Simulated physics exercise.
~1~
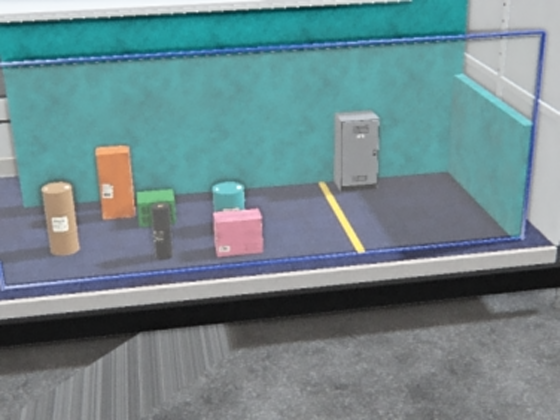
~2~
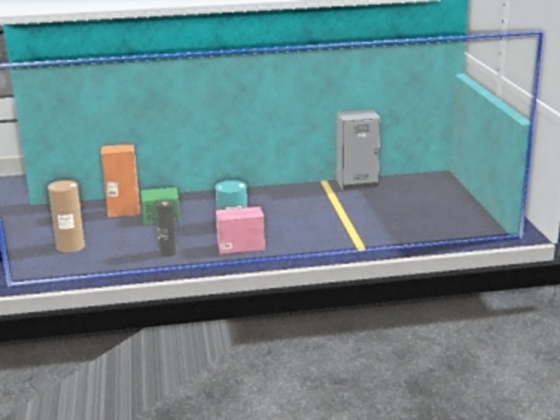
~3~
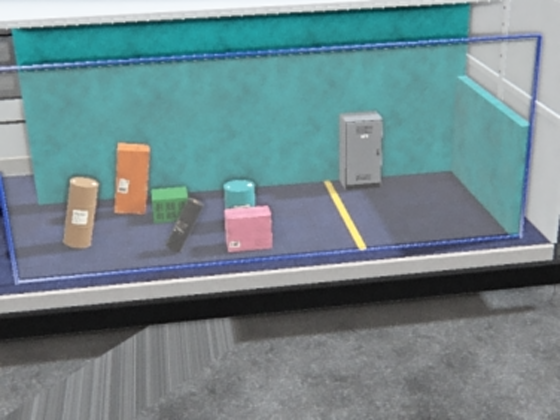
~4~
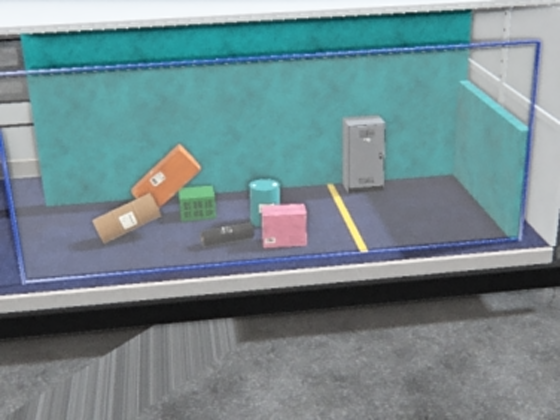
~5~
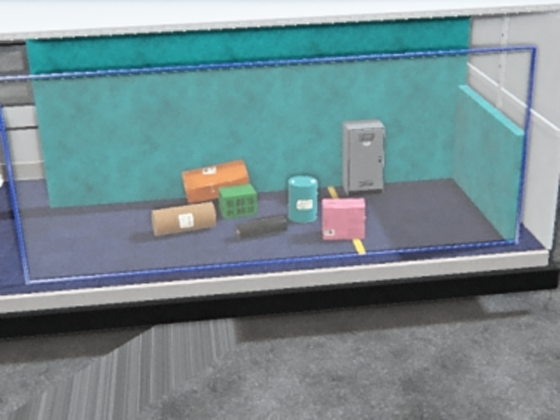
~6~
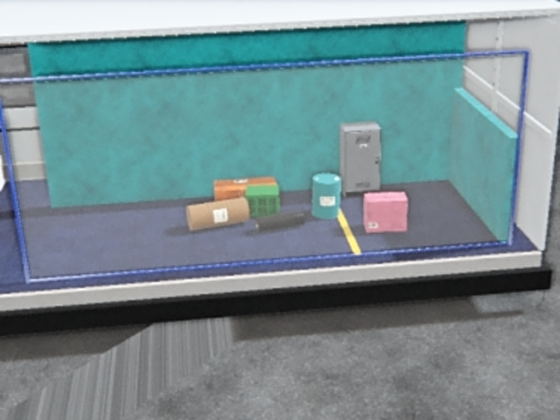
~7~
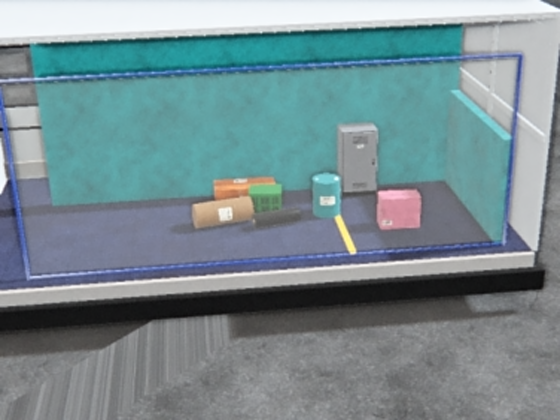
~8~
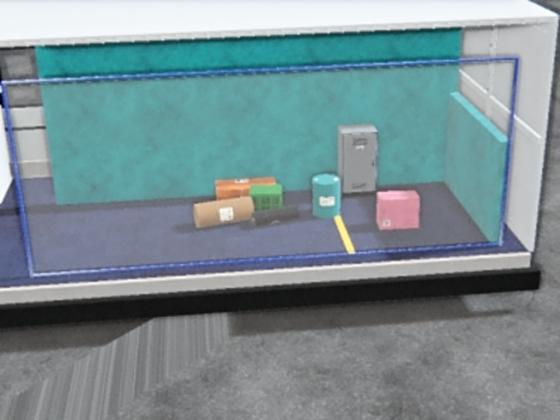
A pink carton slides farthest to the right among several loose objects on the dark blue floor of a cutaway metro car, seen from outside and slightly above. Before anything shifts, a brown drum, a tall orange box, a green crate, a black roll and a teal drum stand with it left of a yellow line, while a gray locker stays fixed against the teal wall. The brown drum, orange box and black roll lean, topple and slide right. The crate and teal drum slide too, the drum staying upright. Finally, only the carton rests beyond the line, with the teal drum just short.
